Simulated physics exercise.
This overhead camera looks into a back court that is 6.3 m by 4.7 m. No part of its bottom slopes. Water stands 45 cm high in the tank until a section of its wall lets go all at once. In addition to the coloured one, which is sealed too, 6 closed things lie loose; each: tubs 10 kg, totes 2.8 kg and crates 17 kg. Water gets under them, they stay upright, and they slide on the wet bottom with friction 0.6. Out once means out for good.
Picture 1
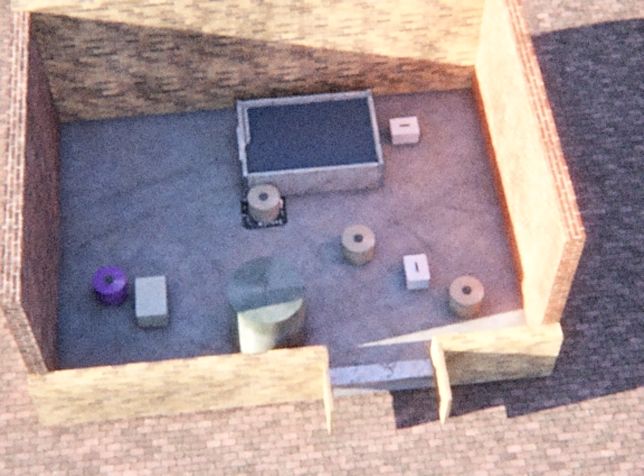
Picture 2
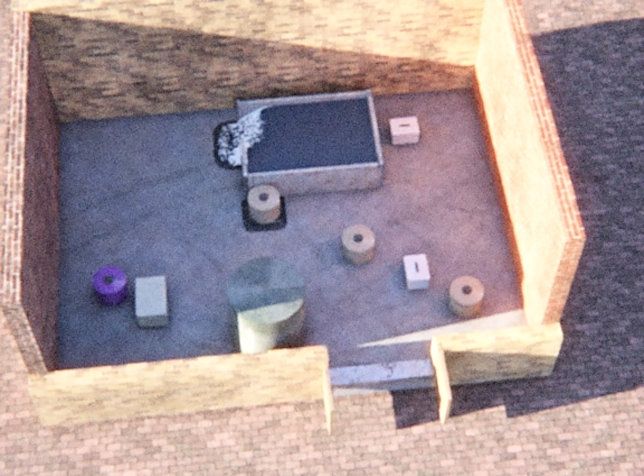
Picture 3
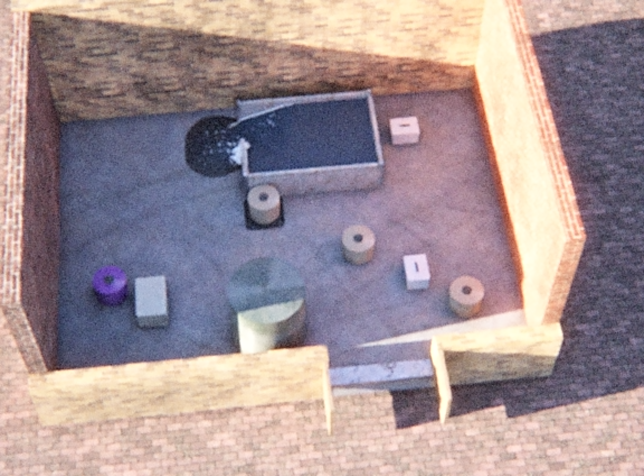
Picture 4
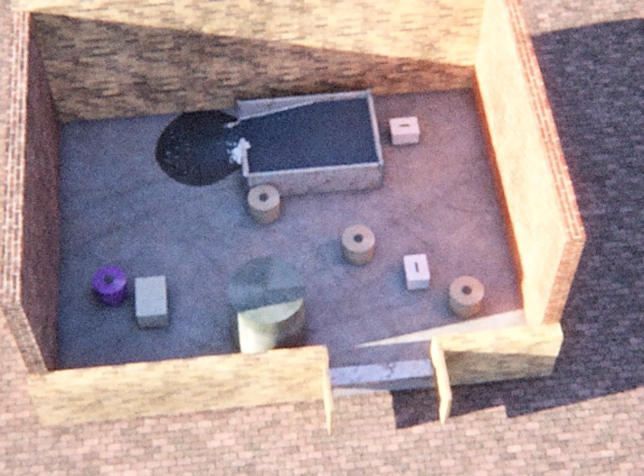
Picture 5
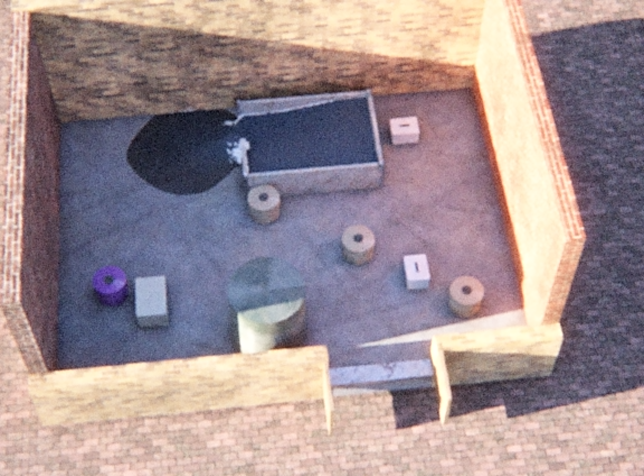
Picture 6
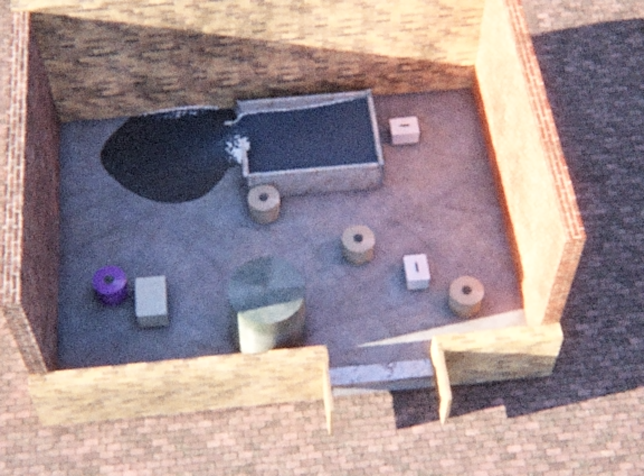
In a walled back court seen from above, dark water breaks out at the left end of a raised rectangular tank, splashing white as it comes. The dark patch widens leftward across the grey floor toward the left wall, while the purple tub and the pale tubs and boxes stay where they are.
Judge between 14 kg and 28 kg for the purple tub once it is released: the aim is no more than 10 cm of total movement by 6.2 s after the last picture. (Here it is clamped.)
Judgement: 28 kg is required.
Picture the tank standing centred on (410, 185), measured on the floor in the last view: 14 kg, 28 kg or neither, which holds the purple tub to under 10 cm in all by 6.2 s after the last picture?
Then the outcome is clear: Even the lighter works.
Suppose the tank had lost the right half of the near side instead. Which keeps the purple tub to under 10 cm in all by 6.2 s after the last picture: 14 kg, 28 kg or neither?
Result: Lesser mass sufficient.
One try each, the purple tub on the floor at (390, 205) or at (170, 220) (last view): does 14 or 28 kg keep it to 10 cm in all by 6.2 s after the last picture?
Well, the little one does for the first, the little one does for the second.
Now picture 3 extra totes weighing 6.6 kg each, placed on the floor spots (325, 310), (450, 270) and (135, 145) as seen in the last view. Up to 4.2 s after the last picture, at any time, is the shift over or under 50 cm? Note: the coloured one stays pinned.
In the given order, I'd say smaller, smaller, greater.
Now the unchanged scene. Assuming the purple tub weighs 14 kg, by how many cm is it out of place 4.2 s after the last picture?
Shift: About 100 cm.
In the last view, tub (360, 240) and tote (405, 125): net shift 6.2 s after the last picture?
In order, they end up 0 cm and 0 cm from where they began.
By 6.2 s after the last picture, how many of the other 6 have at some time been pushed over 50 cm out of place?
I count 0 of them.
Then, 0.6 s after the last picture the purple tub would be 0 cm from its start with 14 kg and 0 cm from its start with 28 kg; 0 cm of water round it then.
Then, 2.3 s after the last picture the purple tub would be 5 cm from its start with 14 kg and 0 cm from its start with 28 kg; 7 cm of water round it then.
Then, 4.2 s after the last picture the purple tub would be 95 cm from its start with 14 kg and 0 cm from its start with 28 kg; 7 cm of water round it then.
Then, 6.2 s after the last picture the purple tub would be 145 cm from its start with 14 kg and 0 cm from its start with 28 kg; 6 cm of water round it then.
